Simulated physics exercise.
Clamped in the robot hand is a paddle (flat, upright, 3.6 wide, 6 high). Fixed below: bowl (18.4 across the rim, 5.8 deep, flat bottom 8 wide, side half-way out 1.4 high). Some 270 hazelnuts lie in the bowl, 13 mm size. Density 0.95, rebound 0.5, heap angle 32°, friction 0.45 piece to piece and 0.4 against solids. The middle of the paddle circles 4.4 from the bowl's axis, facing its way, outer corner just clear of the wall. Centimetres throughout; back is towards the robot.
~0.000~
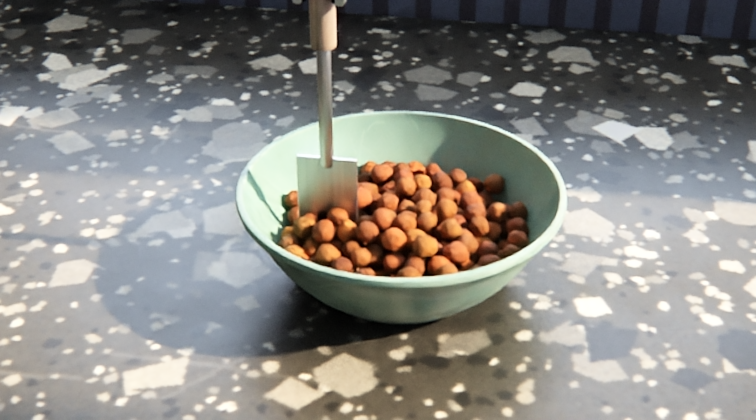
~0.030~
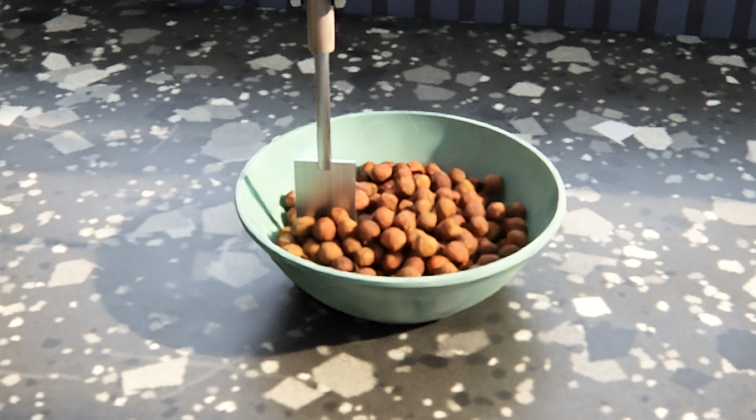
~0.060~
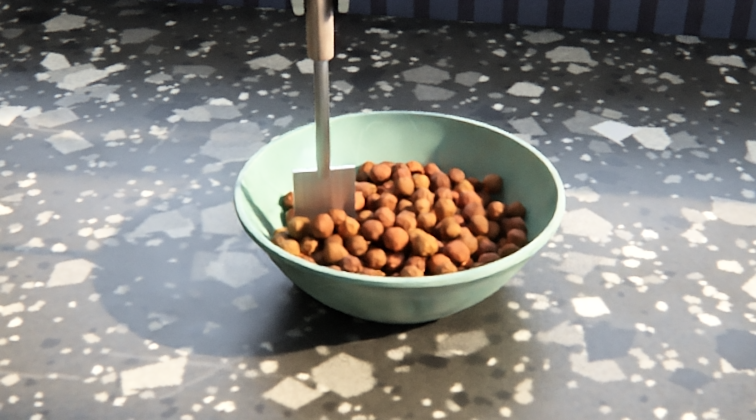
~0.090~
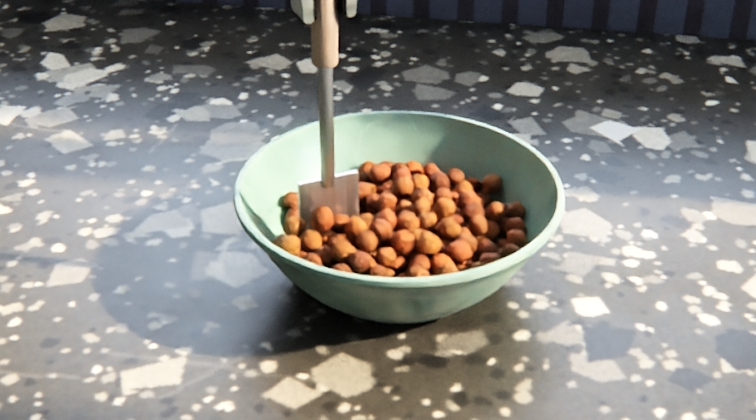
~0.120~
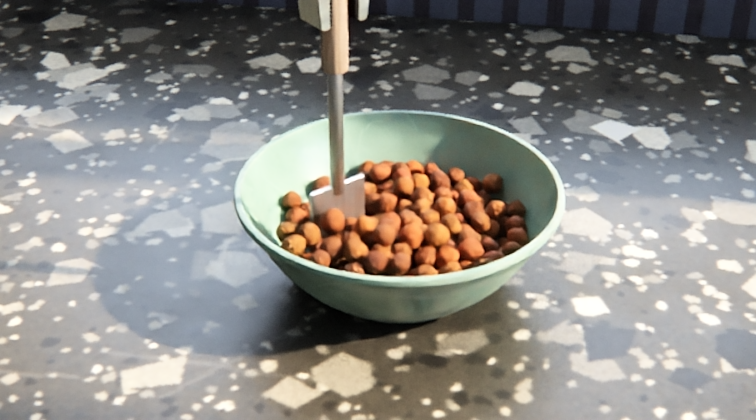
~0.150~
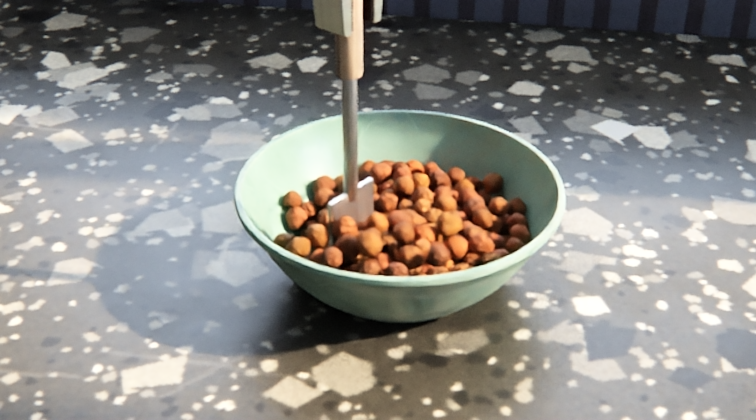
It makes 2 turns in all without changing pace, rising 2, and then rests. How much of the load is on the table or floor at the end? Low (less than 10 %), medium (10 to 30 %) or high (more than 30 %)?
Answer: Medium; 10 to 30 % of the hazelnuts finish on the table or floor.
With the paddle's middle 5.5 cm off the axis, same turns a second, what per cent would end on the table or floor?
In that case some 15 per cent.
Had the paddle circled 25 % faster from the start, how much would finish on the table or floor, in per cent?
In that case some 20 per cent.
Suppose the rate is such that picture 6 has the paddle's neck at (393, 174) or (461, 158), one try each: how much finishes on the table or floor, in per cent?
Some 30 and 50 per cent.
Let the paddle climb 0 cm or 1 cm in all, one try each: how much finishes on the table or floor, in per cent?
Some 25 and 20 per cent.
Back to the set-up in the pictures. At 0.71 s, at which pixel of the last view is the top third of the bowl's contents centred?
At about (315, 185).
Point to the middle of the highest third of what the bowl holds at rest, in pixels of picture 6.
At about (388, 227).
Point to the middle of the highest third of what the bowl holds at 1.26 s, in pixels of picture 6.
At about (453, 194).
After 0.71 s, 321° round, highest piece 8 above the table; 241 in the bowl, 25 on the table or floor, 3 in flight or on the tool.
After 1.26 s, 221° round, highest piece 7 above the table; 232 in the bowl, 37 on the table or floor.
After 1.74 s, 0° round, highest piece 6 above the table; 231 in the bowl, 38 on the table or floor.
After 2.44 s, 0° round, highest piece 6 above the table; 231 in the bowl, 38 on the table or floor.
In the end, 231 in the bowl, 38 on the table or floor. That is 14 % on the table or floor.
